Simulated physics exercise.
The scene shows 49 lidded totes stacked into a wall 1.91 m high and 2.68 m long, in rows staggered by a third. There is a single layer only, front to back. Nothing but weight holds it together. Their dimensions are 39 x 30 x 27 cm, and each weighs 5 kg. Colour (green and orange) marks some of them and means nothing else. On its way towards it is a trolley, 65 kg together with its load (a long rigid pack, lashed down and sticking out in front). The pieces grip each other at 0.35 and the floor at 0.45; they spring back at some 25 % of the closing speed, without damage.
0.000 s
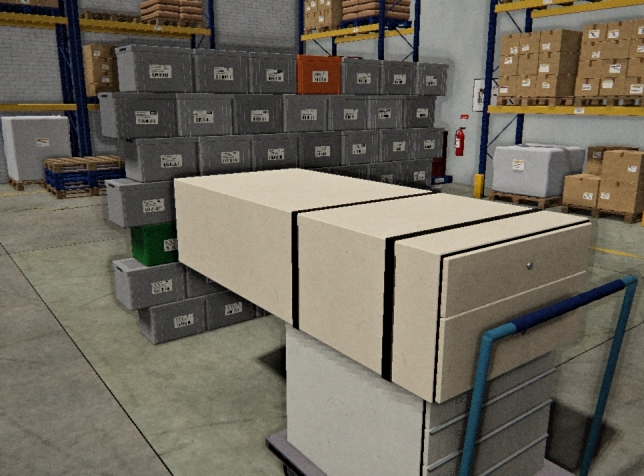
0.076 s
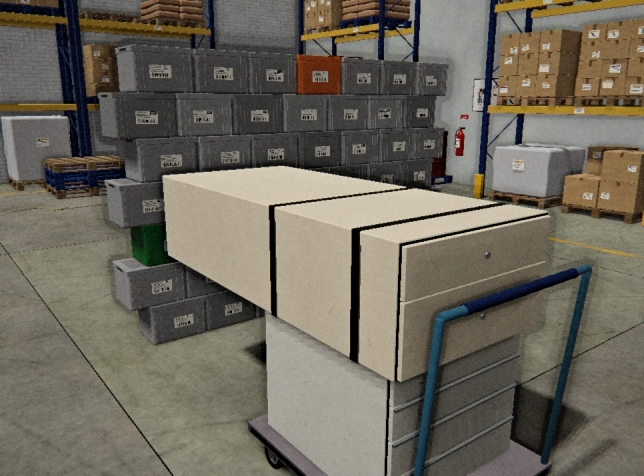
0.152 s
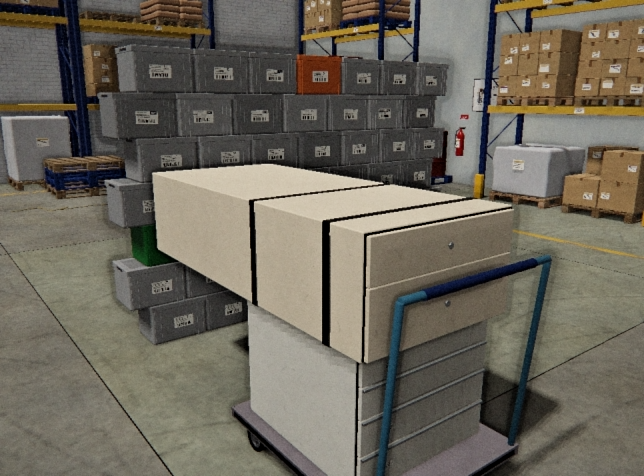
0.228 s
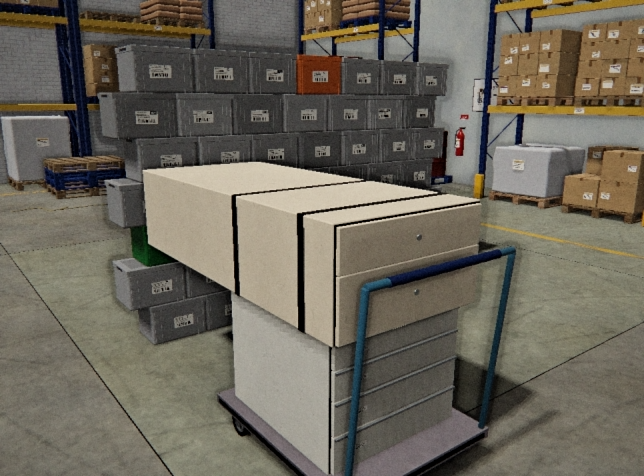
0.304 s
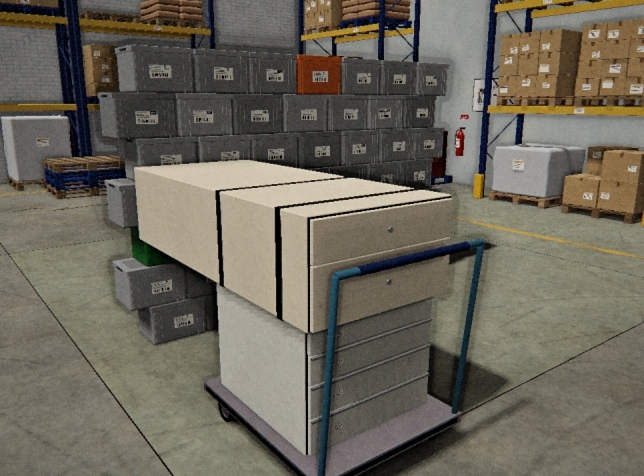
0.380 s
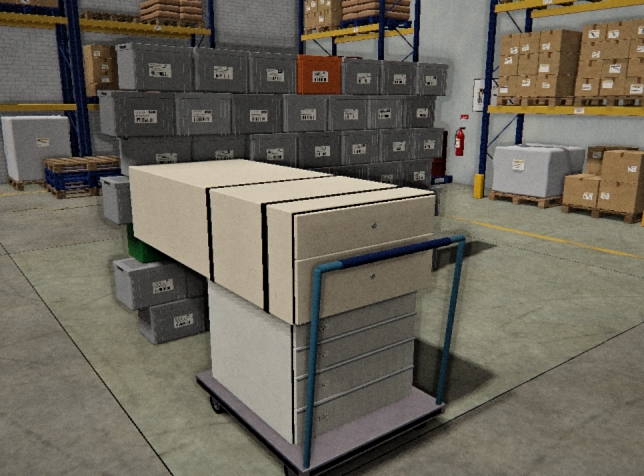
In a warehouse, a trolley carries a long strapped pack up against a wall of stacked grey totes.
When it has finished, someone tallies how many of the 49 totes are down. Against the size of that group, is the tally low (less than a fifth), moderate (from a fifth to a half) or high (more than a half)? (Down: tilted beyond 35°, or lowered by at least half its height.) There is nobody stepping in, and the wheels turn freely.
Moderate.
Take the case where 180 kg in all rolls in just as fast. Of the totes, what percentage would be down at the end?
In that case, around 30 percent.
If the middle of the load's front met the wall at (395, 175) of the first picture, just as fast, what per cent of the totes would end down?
Roughly 40 per cent would end down.
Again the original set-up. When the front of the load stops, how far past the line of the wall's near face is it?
Roughly 75 centimetres past it.
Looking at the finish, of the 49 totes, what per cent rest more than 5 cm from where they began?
The share is 40 per cent.
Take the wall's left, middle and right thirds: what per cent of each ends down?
Going left to right, I get 90, 30 and 0 percent.
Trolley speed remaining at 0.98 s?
The trolley is doing roughly 0.5 m/s at that moment.
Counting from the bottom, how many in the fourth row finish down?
I count 3 down there.
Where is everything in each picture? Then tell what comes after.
In the first picture (we follow the side turned to the camera), load (180, 206) 64 cm short of the wall; green tote (174, 243); orange tote (321, 75); no piece has moved.
In the second picture, load (168, 202) 48 cm short of the wall.
In the third picture, load (157, 198) 33 cm short of the wall; orange tote (321, 75).
In the fourth picture, load (148, 194) 17 cm short of the wall.
In the fifth picture, load (139, 191) 22 mm short of the wall.
In the sixth picture, load (133, 189) 7 cm into the wall's line; orange tote (321, 76); 7 stirred so far.
Around 0.98 s, load 44 cm past the wall's line, still rolling; 9 of the 49 totes down; green tote tipped 40°, 11 cm lower; orange tote tipped 5°.
Around 1.64 s, load 63 cm past the wall's line, still rolling; 19 of the 49 totes down; green tote on its side; orange tote tipped 37°, 39 cm lower.
Finally (3.5 s), load 74 cm past the wall's line, stopped; 19 of the 49 totes down; green tote on its side; orange tote on its side. That is 39 per cent. Seen by the last camera, middles, green tote near (128, 278), orange tote near (215, 234).
